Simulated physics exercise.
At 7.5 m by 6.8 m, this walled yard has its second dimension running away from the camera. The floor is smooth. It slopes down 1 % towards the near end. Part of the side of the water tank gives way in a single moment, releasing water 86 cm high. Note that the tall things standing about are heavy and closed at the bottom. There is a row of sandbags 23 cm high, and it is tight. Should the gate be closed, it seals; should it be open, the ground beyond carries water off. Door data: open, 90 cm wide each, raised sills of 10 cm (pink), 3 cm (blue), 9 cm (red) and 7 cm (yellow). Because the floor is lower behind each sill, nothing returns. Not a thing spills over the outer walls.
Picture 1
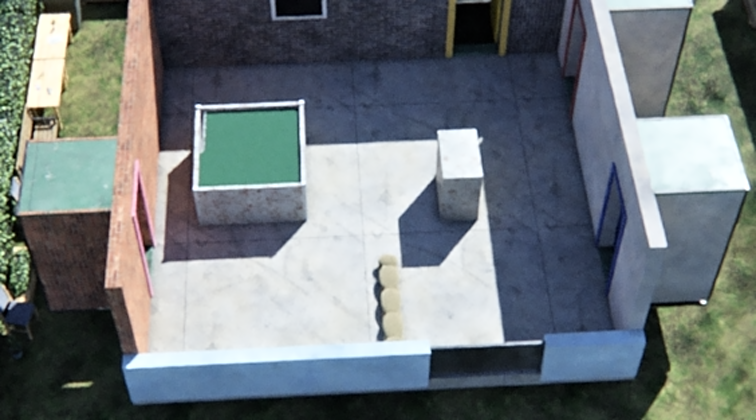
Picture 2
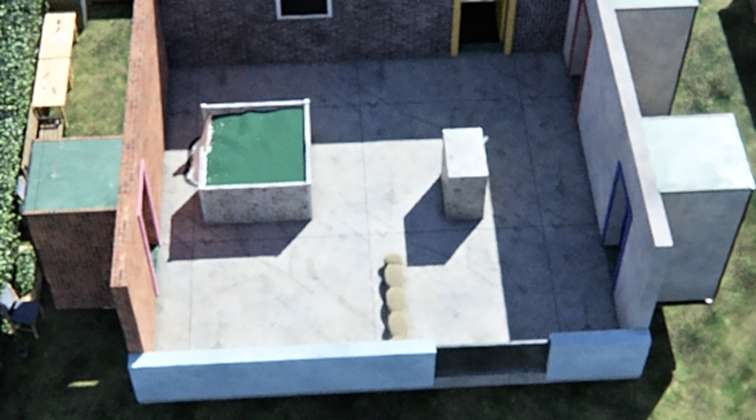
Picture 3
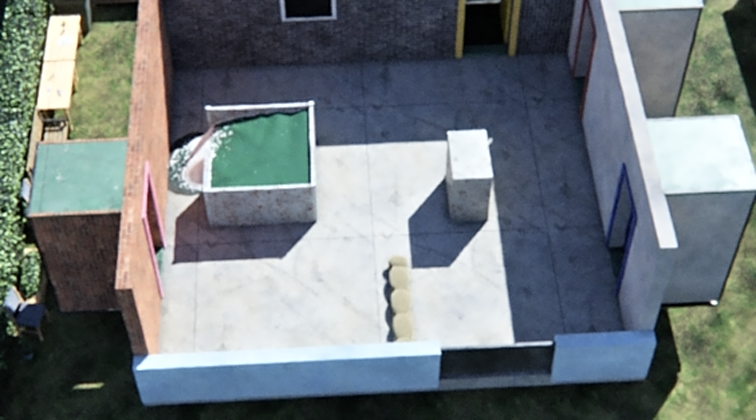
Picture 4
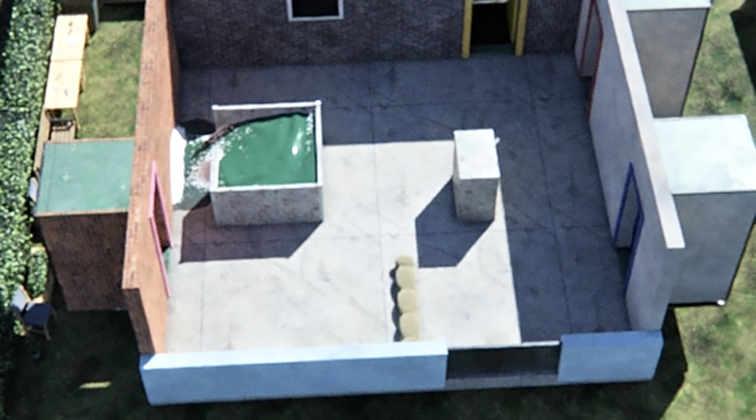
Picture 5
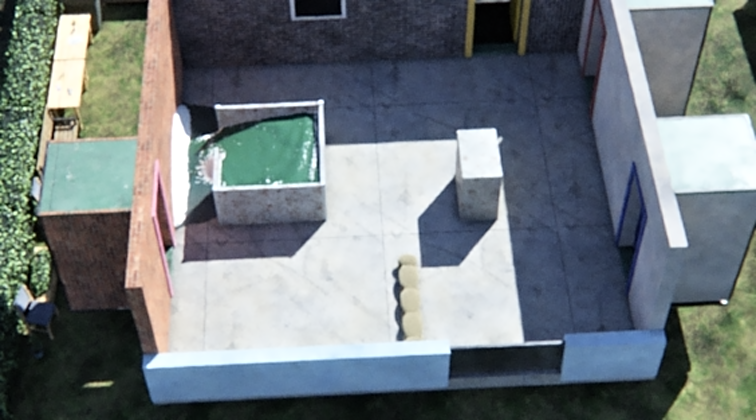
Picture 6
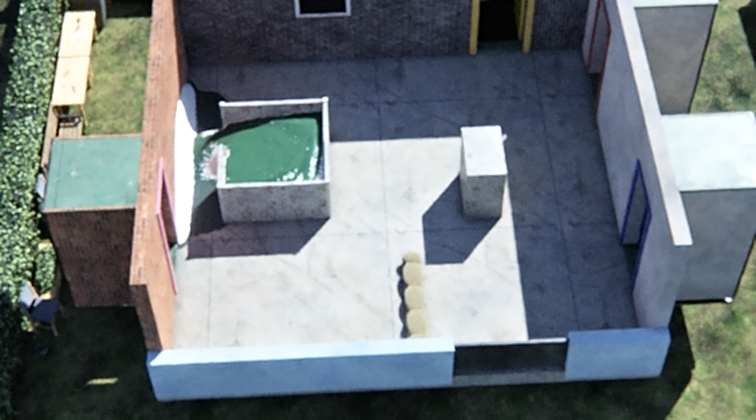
The clip opens on a walled yard seen from above, with still green water in a square tank left of a pale block. The tank's left side gives way and water pours out in a foamy burst, then reaches the brick wall and spreads along its foot, while the sandbags stay put.
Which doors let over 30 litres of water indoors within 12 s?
The pink door: 30 litres or less, the blue door: 30 litres or less, the red door: 30 litres or less, the yellow door: 30 litres or less.
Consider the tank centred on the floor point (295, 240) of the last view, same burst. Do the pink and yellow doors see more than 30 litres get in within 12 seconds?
Then: Pink past it, yellow below.
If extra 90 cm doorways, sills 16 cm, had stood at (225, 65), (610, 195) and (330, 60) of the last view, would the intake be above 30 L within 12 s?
Result in order - more than that, not enough, not enough.
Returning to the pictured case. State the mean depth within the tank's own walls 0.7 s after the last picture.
Roughly 54 centimetres.
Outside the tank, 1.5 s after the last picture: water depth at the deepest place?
It gets to some 42 cm.
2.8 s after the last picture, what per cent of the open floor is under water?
50 %.
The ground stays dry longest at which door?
Last: Blue.
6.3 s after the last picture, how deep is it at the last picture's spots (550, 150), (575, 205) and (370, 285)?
The depths come out at 8, 6 and 8 centimetres, in the order listed.
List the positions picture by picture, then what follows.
Still water, 86 cm deep, in the water tank at (250, 148), in the first frame.
Water pours out at (208, 151) and has run 0.6 m, to a hidden place; typically 11 cm deep outside, 86 cm at the water tank's back, in the second frame.
The front is at (171, 186), 0.9 m from the gap at (213, 154); 0.9 m2 of floor is under water; 86 cm left at the back of the water tank, in the third frame.
Water pours out at (220, 155) and has run 1.3 m, to (178, 125); typically 19 cm deep outside, 81 cm at the water tank's back, in the fourth frame.
Water pours out at (223, 154) and has run 1.7 m, to (182, 105); typically 16 cm deep outside, 74 cm at the water tank's back, in the fifth frame.
The front is at (188, 84), 2.1 m from the gap at (227, 151); 2.1 m2 of floor is under water; 74 cm left at the back of the water tank, in the sixth frame.
Then, 0.7 s after the last picture water covers 15 % of the floor and is deepest (61 cm) near (183, 159); pink door 7 cm at the sill, 0 L in, blue door not reached, red door not reached, yellow door not reached.
Then, 1.5 s after the last picture water covers 30 % of the floor and is deepest (42 cm) near (188, 72); pink door 7 cm at the sill, 0 L in, blue door not reached, red door not reached, yellow door not reached.
Then, 2.8 s after the last picture water covers 50 % of the floor and is deepest (32 cm) near (183, 159); pink door 5 cm at the sill, 0 L in, blue door not reached, red door not reached, yellow door 3 cm at the sill, 0 L in.
Then, 6.3 s after the last picture water covers 90 % of the floor and is deepest (15 cm) near (193, 166); pink door 3 cm at the sill, 0 L in, blue door 4 cm at the sill, 0 L in, red door 9 cm at the sill, 11 L in, yellow door 2 cm at the sill, 0 L in.
Then, 11.3 s after the last picture water covers 95 % of the floor and is deepest (12 cm) near (500, 361); pink door 4 cm at the sill, 0 L in, blue door 5 cm at the sill, 7 L in, red door 6 cm at the sill, 12 L in, yellow door 6 cm at the sill, 0 L in.
